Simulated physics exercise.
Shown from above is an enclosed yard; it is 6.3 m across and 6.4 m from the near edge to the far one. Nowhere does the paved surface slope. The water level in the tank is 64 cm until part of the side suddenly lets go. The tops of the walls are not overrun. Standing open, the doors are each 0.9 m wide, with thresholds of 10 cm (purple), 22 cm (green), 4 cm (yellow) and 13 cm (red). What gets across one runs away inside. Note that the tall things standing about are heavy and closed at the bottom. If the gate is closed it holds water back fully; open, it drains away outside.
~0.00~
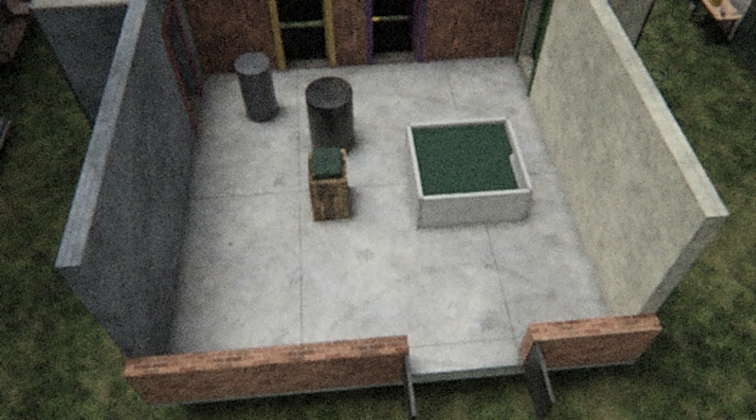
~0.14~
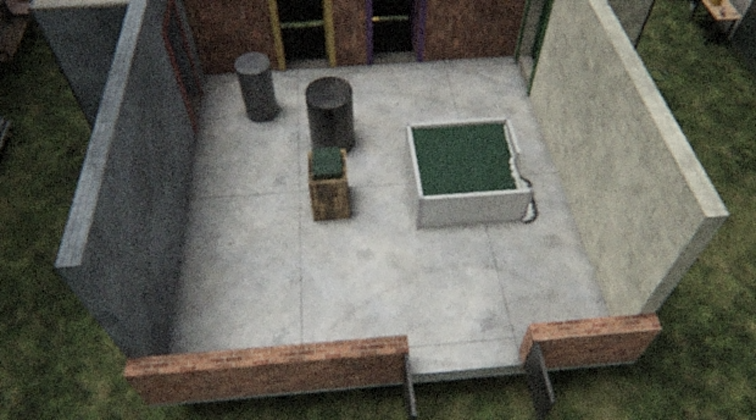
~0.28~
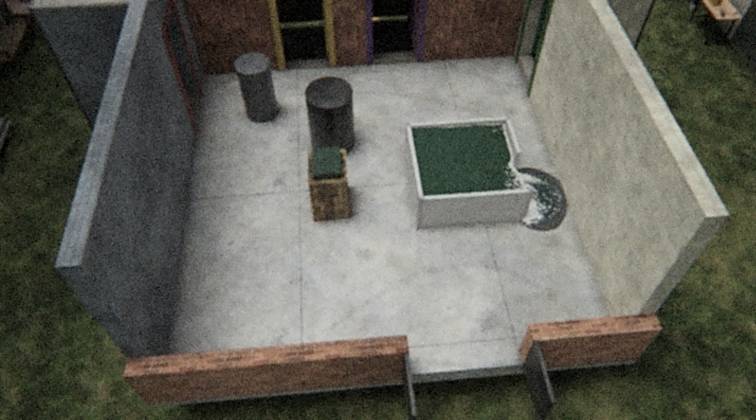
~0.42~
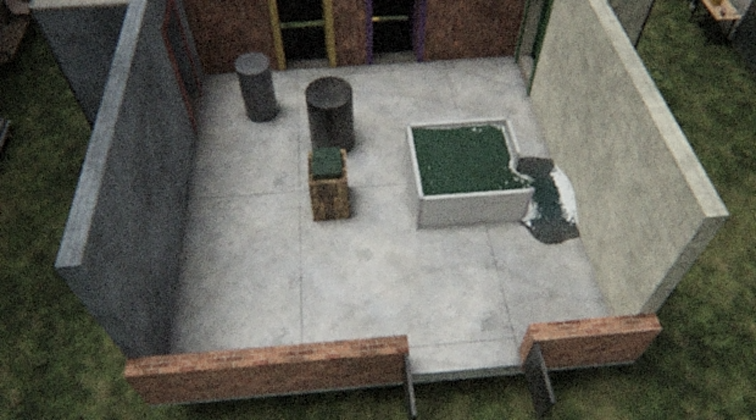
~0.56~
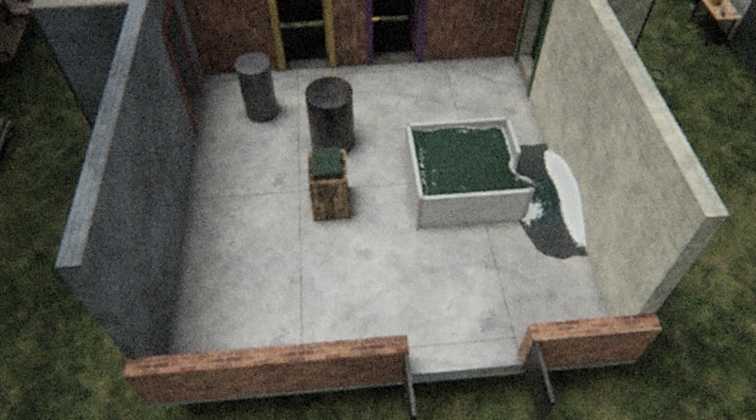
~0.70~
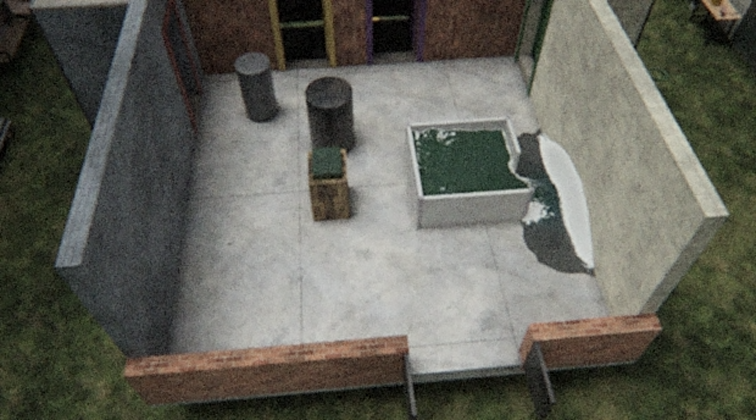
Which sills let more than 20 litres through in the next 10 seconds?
My guess is the purple door lets through less than the limit, my guess is the green door lets through less than the limit, my guess is the yellow door lets through less than the limit, my guess is the red door lets through less than the limit.
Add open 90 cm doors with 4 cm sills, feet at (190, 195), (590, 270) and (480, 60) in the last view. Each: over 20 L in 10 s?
Check each in turn: The first fails, the second succeeds, the third succeeds.
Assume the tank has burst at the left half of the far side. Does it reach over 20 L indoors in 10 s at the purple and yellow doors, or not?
Purple door surpasses it, yellow door surpasses it.
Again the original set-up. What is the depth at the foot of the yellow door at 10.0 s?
Some 2.0 cm.
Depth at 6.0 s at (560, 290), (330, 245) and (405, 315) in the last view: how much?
Spot by spot: Some 6, 2, then 3 cm.
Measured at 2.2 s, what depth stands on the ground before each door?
Depths in centimetres - purple: 0, green: 4, yellow: 0, red: 0.
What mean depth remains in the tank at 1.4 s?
It averages close to 41 centimetres.
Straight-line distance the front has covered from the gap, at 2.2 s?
3.8 m.
After 1.4 s water covers 15 % of the floor and is deepest (45 cm) near (566, 201); purple door not reached, green door 2 cm at the sill, 0 L in, yellow door not reached, red door not reached.
After 2.2 s water covers 25 % of the floor and is deepest (32 cm) near (556, 202); purple door not reached, green door 4 cm at the sill, 0 L in, yellow door not reached, red door not reached.
After 3.5 s water covers 40 % of the floor and is deepest (24 cm) near (556, 202); purple door 7 cm at the sill, 0 L in, green door 7 cm at the sill, 0 L in, yellow door 1 cm at the sill, 0 L in, red door not reached.
After 6.0 s water covers 75 % of the floor and is deepest (14 cm) near (556, 202); purple door 5 cm at the sill, 0 L in, green door 9 cm at the sill, 0 L in, yellow door 3 cm at the sill, 0 L in, red door 4 cm at the sill, 0 L in.
After 10.0 s water covers 95 % of the floor and is deepest (8 cm) near (559, 210); purple door 3 cm at the sill, 0 L in, green door 5 cm at the sill, 0 L in, yellow door 2 cm at the sill, 0 L in, red door 6 cm at the sill, 0 L in.
